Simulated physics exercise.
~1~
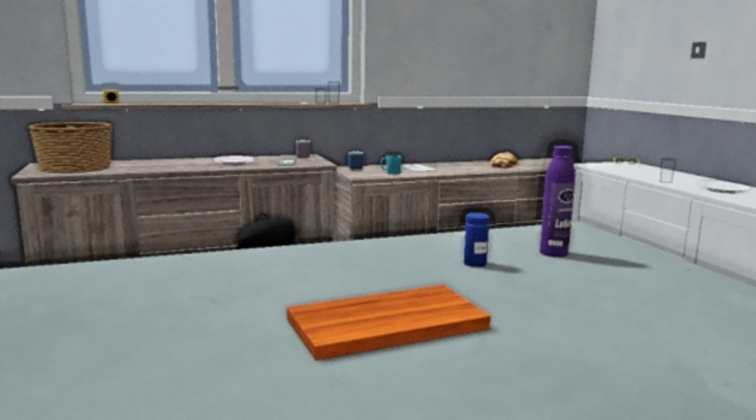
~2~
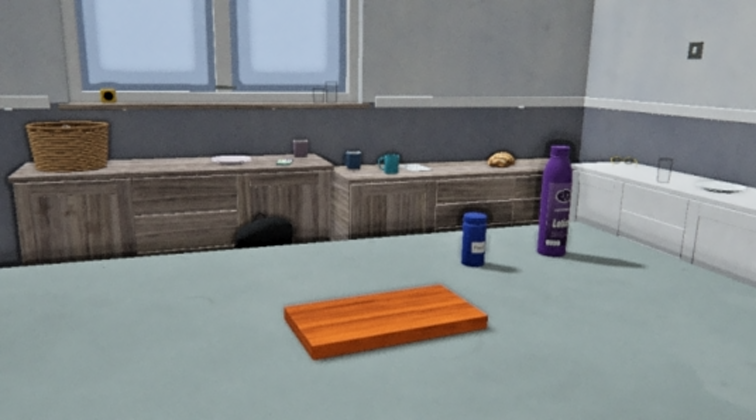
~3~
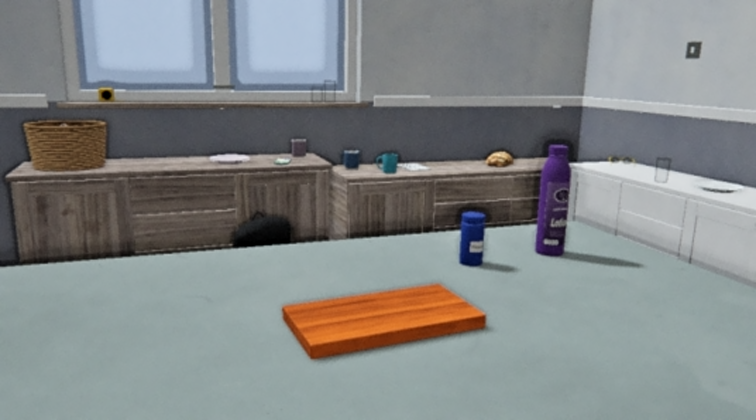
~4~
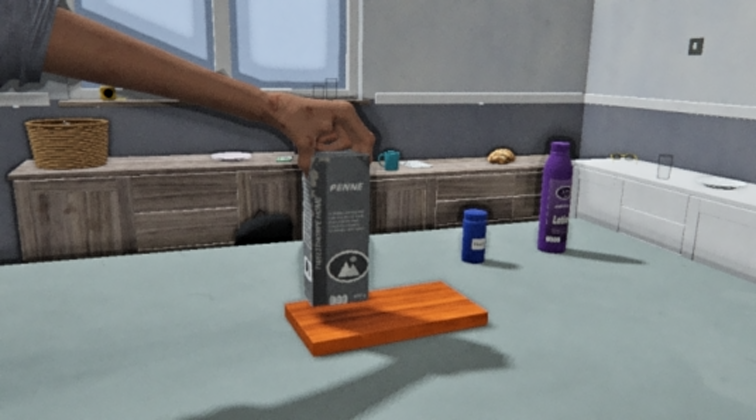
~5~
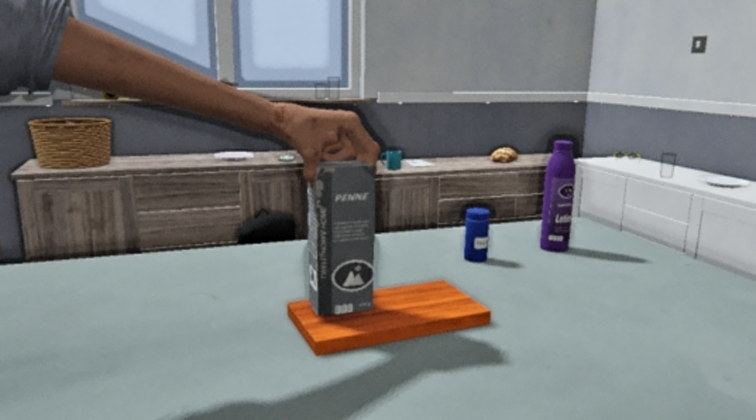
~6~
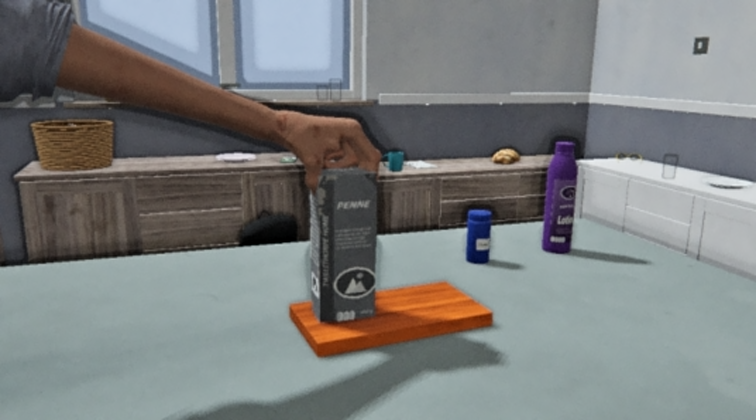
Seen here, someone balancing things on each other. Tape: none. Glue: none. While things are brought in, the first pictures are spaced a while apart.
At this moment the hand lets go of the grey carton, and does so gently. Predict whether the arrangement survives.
Basically the pile is secure.
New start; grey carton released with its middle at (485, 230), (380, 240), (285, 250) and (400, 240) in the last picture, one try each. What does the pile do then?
The pile collapses the first time, remains standing the second time, collapses the third time and remains standing the fourth time.
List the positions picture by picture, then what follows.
In the first picture, the last thing is not in view yet; blue shaker (477, 240).
In the second picture, the last thing is not in view yet; purple bottle (556, 201).
In the third picture, the last thing is not in view yet; orange board (383, 317).
In the fourth picture, on its way; grey carton (336, 228); blue shaker (474, 236).
In the fifth picture, on its way; grey carton (341, 237); purple bottle (559, 196).
In the sixth picture, set down, still held; grey carton (343, 244); orange board (390, 315).
Then, 0.20 s past the last view, nothing moves.
Then, 0.60 s past the last view, grey carton resting near (343, 244).
Finally, all 4 still in place. Final places as the last picture's camera would see them, grey carton near (343, 244). The pile holds.
